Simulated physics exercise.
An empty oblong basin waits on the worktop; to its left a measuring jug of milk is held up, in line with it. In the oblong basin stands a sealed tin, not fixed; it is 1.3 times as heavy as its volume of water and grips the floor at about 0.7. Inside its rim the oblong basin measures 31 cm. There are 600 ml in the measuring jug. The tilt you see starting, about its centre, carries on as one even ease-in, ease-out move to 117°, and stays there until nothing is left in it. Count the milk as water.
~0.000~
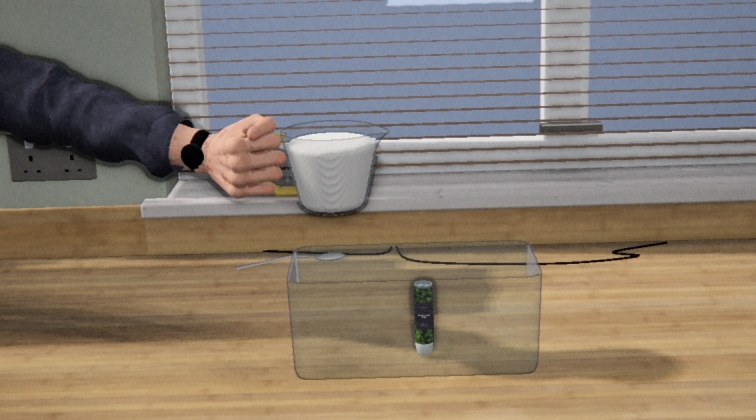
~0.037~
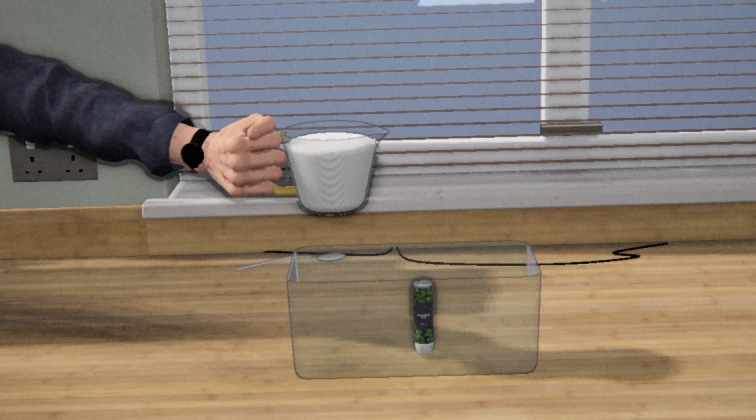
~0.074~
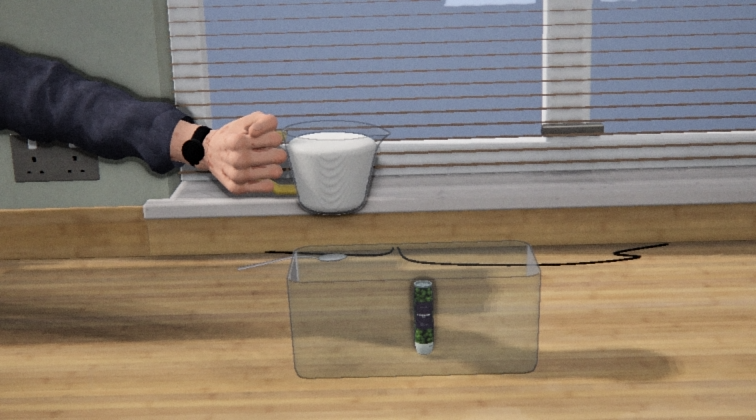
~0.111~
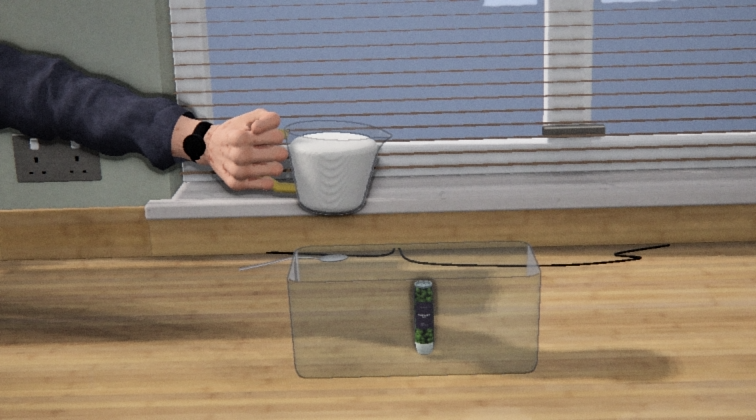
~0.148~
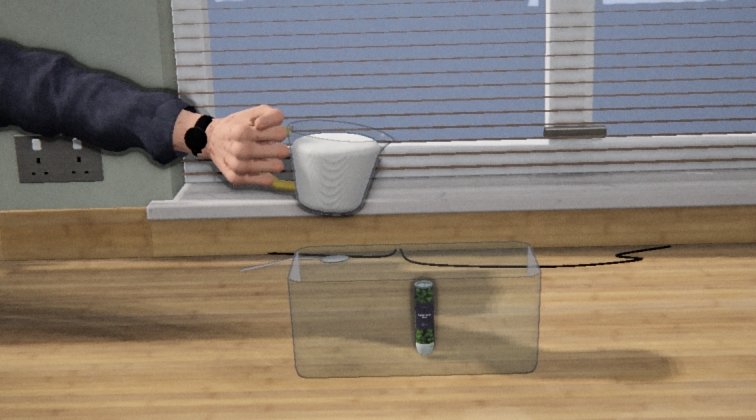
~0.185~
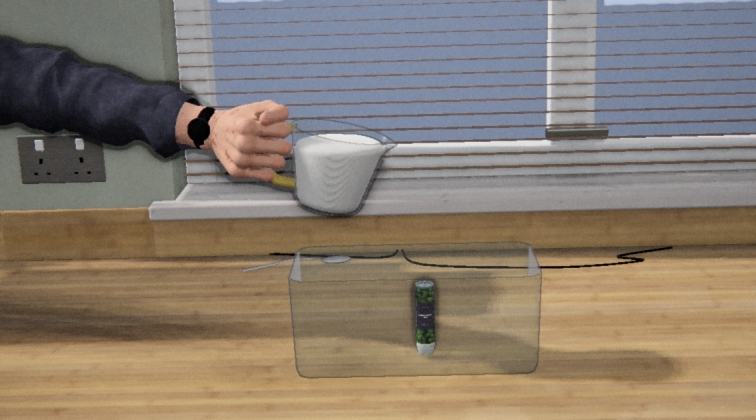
A hand in a dark blue sleeve and black watch holds a clear measuring jug of white milk level, then gradually tilts it to the right, while the camera stays almost still. Below it on the pale wooden worktop sit an empty, clear oblong basin, a small dark green tin, a spoon and a black cable. The view faces a windowsill, with slatted blinds behind and a wall socket at left.
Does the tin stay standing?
The tin falls.
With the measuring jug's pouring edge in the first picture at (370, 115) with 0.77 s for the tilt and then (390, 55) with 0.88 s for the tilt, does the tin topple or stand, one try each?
First it falls; then it remains upright.
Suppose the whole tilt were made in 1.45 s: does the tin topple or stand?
The tin stays up.
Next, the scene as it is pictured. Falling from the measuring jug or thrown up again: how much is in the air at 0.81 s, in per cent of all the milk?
Near 5 in a hundred.
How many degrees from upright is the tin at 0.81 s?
About 0°.
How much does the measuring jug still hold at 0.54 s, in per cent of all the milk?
About 54 per cent.
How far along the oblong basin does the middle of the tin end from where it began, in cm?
About 7.5 cm.
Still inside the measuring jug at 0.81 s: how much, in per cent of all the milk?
Some 3 per cent.
By 0.54 s the tilt is 80° and 54 per cent is still to pour; the tin stands where it began.
By 0.81 s the tilt is 115° and 3 per cent is still to pour; the tin stands where it began.
By 1.08 s the tilt is 117° and 0 per cent is still to pour; the tin leans 57°.
By 1.38 s the tilt is 117° and 0 per cent is still to pour; the tin lies on its side.
At rest the tin lies on its side.
